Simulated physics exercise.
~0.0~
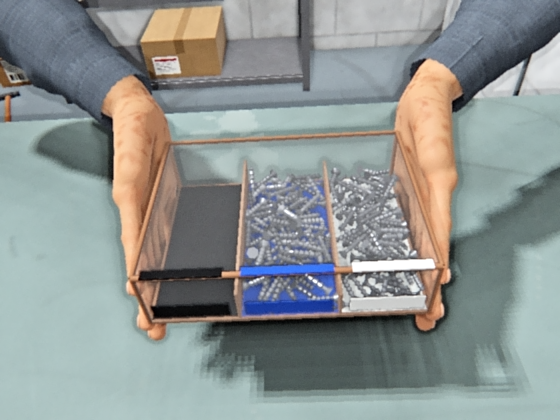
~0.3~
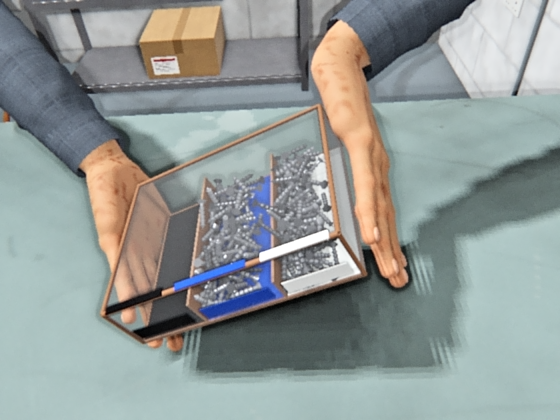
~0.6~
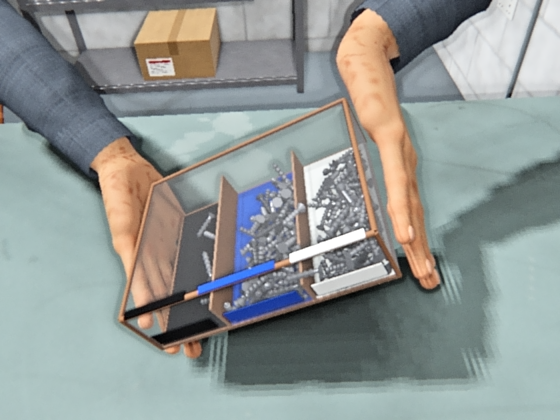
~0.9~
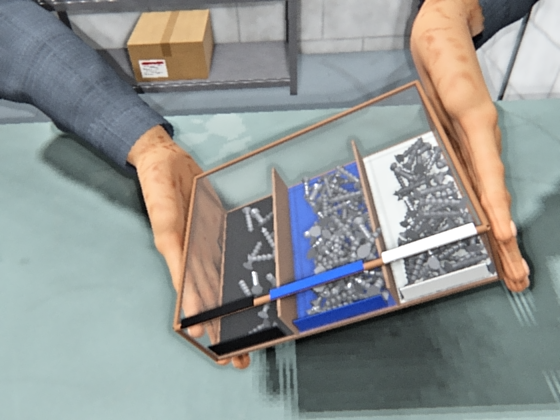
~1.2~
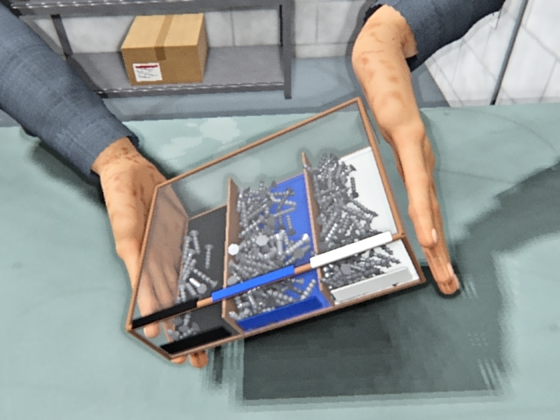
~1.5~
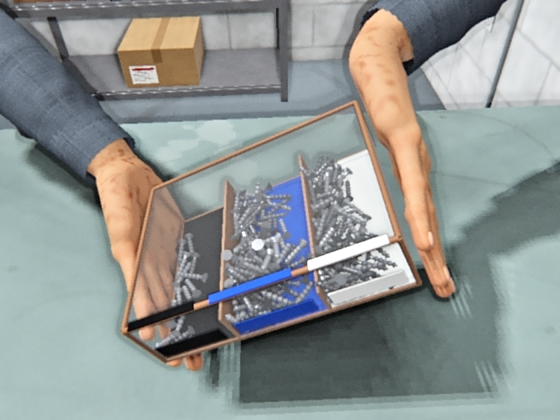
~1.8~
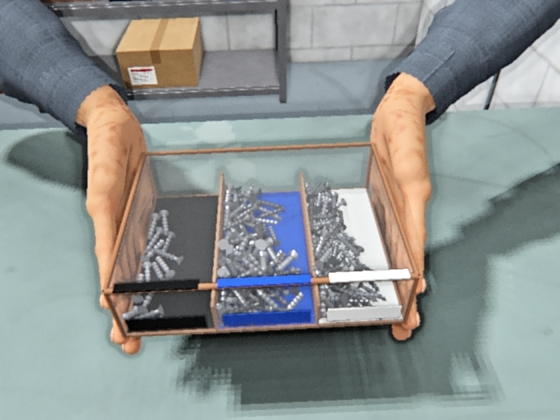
The clip opens with two hands holding a clear, lidded box level above a pale green table, its blue and white compartments full of steel screws and its black one empty. The hands tilt the box so that its left side dips, and the screws begin to slide leftward. Still tilted, it shifts right and then back left, while some screws tumble into the black compartment. Finally the hands bring the box level again, leaving a small pile in the black section and larger heaps in the blue and white ones.
